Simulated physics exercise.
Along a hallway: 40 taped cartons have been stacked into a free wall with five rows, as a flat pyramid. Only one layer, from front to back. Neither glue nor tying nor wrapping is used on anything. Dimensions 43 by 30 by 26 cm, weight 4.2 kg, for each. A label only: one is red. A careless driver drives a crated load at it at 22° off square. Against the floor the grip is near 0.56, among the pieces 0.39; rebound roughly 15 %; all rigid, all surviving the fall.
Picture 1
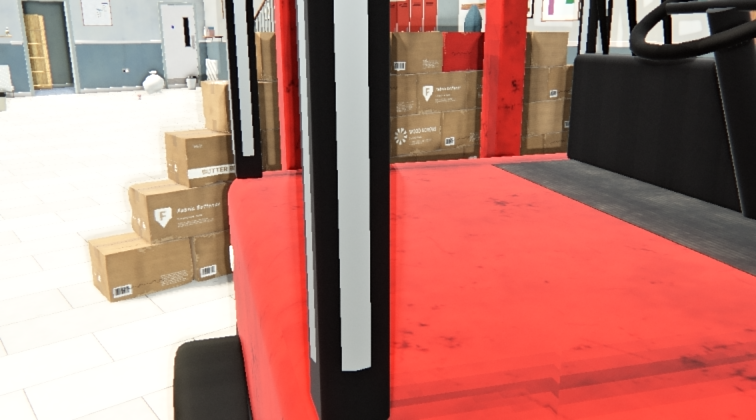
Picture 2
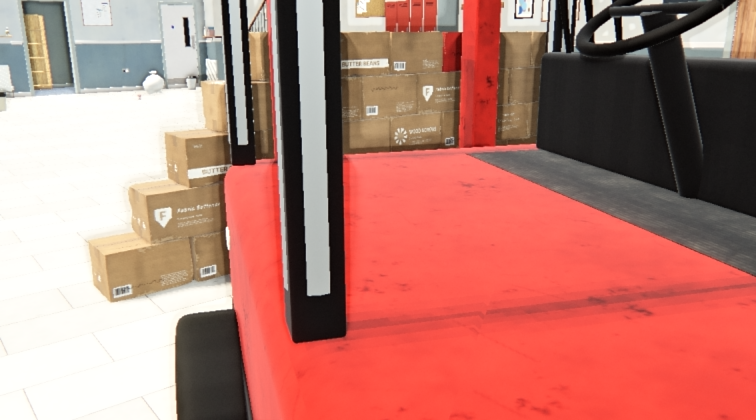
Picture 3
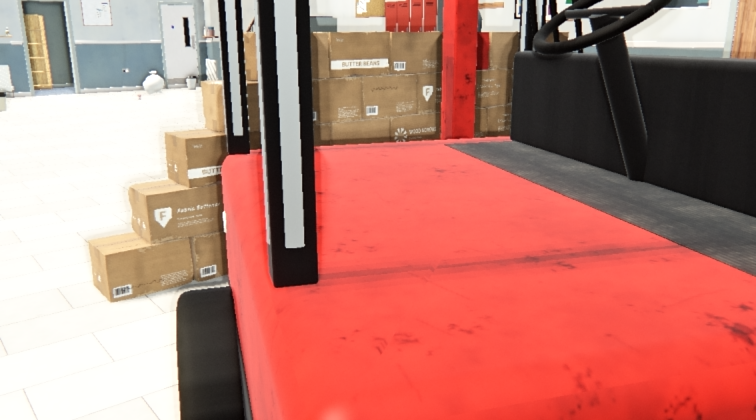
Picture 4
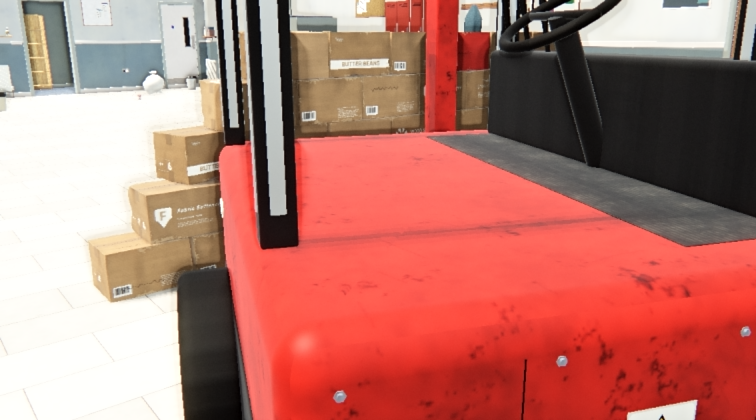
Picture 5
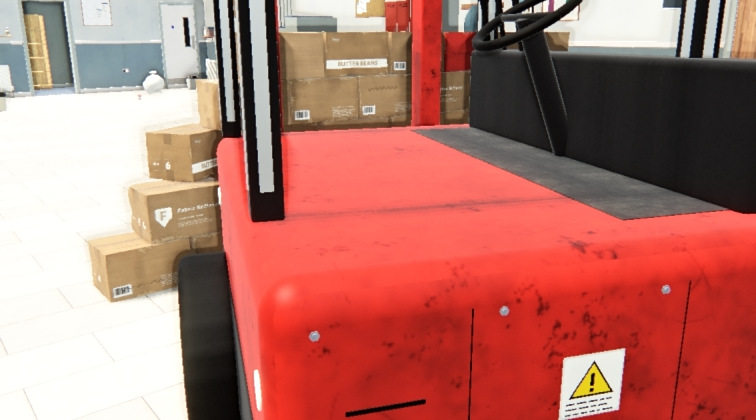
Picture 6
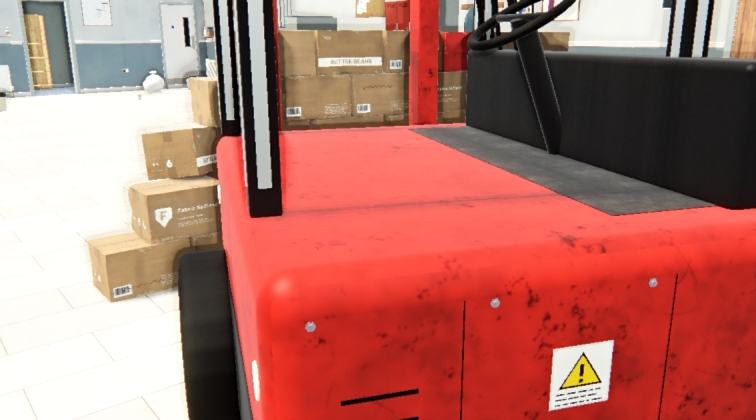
A large red vehicle with black posts, a dark seat and a steering wheel fills the right side of a bright, white-floored hall, seen from close beside its bodywork. Brown cartons rise in steps at left and continue behind it, near blue-grey walls and a white door. The vehicle moves steadily away, revealing its bolted panel and yellow warning sign, then slows, while the view stays still and the stepped cartons at left barely change.
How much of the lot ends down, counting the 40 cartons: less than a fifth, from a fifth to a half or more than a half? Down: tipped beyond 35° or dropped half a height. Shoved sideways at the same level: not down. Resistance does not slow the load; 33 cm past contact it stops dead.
Note - part down falls in the fifth-to-half range.
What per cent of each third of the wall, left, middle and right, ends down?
From the left: 60, then 20, then 0 percent.
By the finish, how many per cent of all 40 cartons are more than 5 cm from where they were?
It comes to 30 percent.
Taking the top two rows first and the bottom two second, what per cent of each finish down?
Top: 50%, bottom: 10%.
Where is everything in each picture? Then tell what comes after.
In the first picture (pixels give the middle of a visible side), load 34 cm short of touching; red carton (468, 51); none has stirred.
In the second picture, load 17 cm short of touching.
In the third picture, load 13 mm short of touching.
In the fourth picture, load 15 cm in; red carton (468, 52); movement in 4 of them.
In the fifth picture, load 30 cm in; red carton (469, 51); movement in 12 of them.
In the sixth picture, load 33 cm in, stopped; red carton (469, 52); movement in 15 of them.
Then, 0.22 s past the last view, 2 of the 40 cartons down.
Then, 0.58 s past the last view, 5 of the 40 cartons down.
Then, 0.88 s past the last view, 11 of the 40 cartons down.
In the end, 11 of the 40 cartons down; red carton unmoved. That is 28 per cent. From the last view, middles, red carton near (454, 51).
